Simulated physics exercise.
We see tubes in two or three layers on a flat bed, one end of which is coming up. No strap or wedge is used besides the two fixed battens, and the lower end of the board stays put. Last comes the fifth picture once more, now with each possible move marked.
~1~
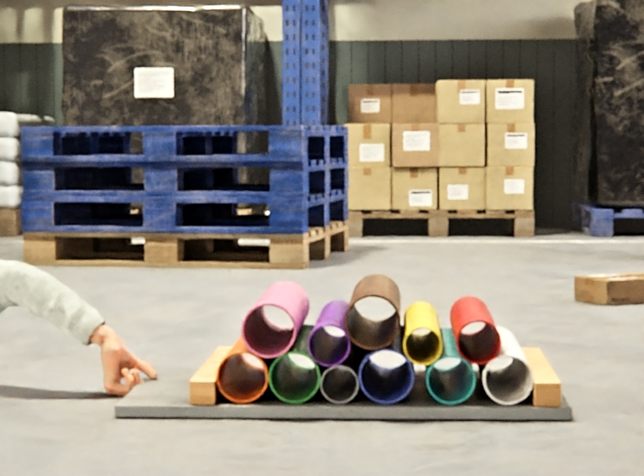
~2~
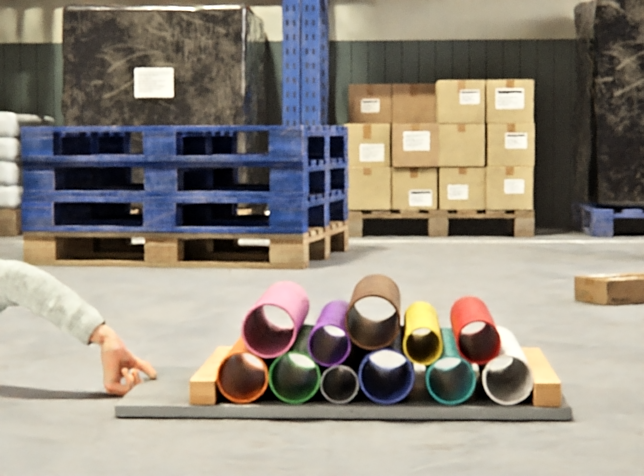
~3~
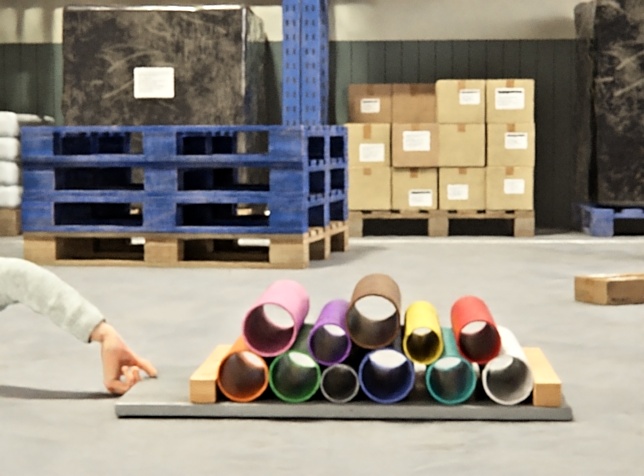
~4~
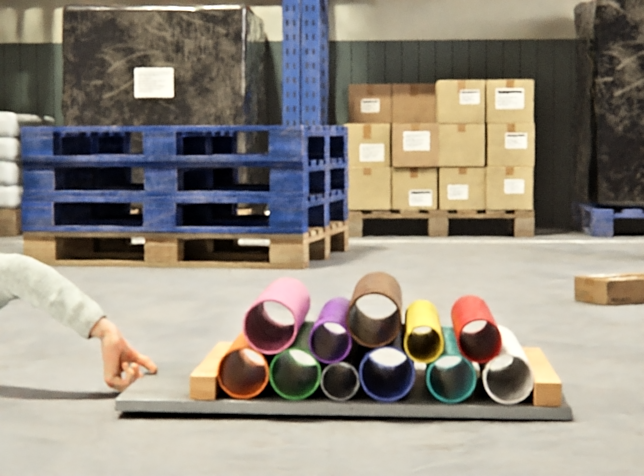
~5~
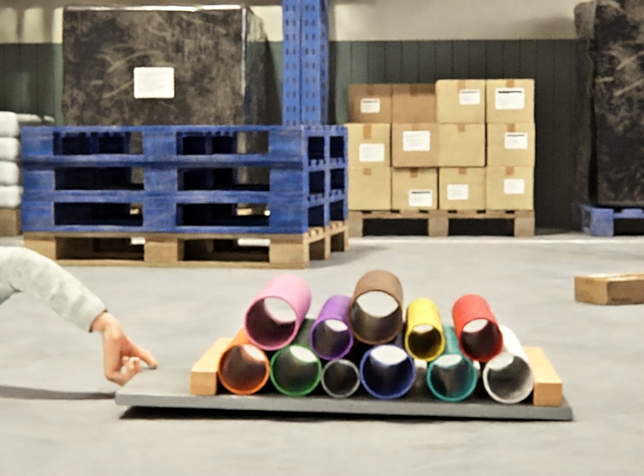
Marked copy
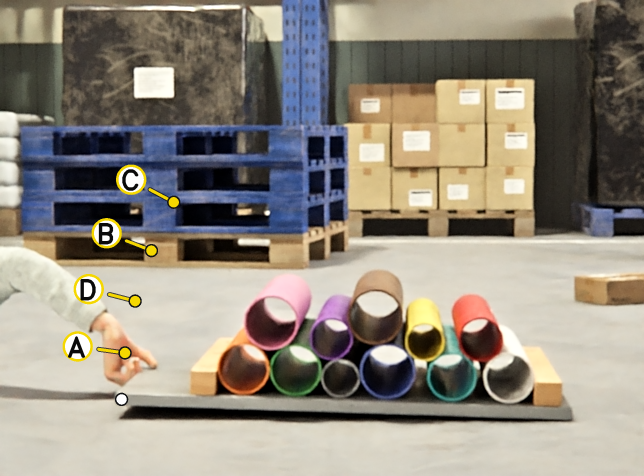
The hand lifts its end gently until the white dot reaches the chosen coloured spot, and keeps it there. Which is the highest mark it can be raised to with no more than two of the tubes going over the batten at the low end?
At most to B.
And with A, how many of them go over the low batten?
It comes to none.
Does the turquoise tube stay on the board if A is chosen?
The turquoise tube: Yes.
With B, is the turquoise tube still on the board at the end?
The turquoise tube: Yes.
On the marked copy, A at (125, 353); B at (151, 251); C at (174, 202); D at (135, 301); the white dot at (122, 399).
Following B. Soon after the start, board at 15°.
Later, board at 21°.
In the end, board at 21°, none over the low batten.
As for the rest, A none over the low batten; C three over the low batten (yellow, brown, red); D none over the low batten.
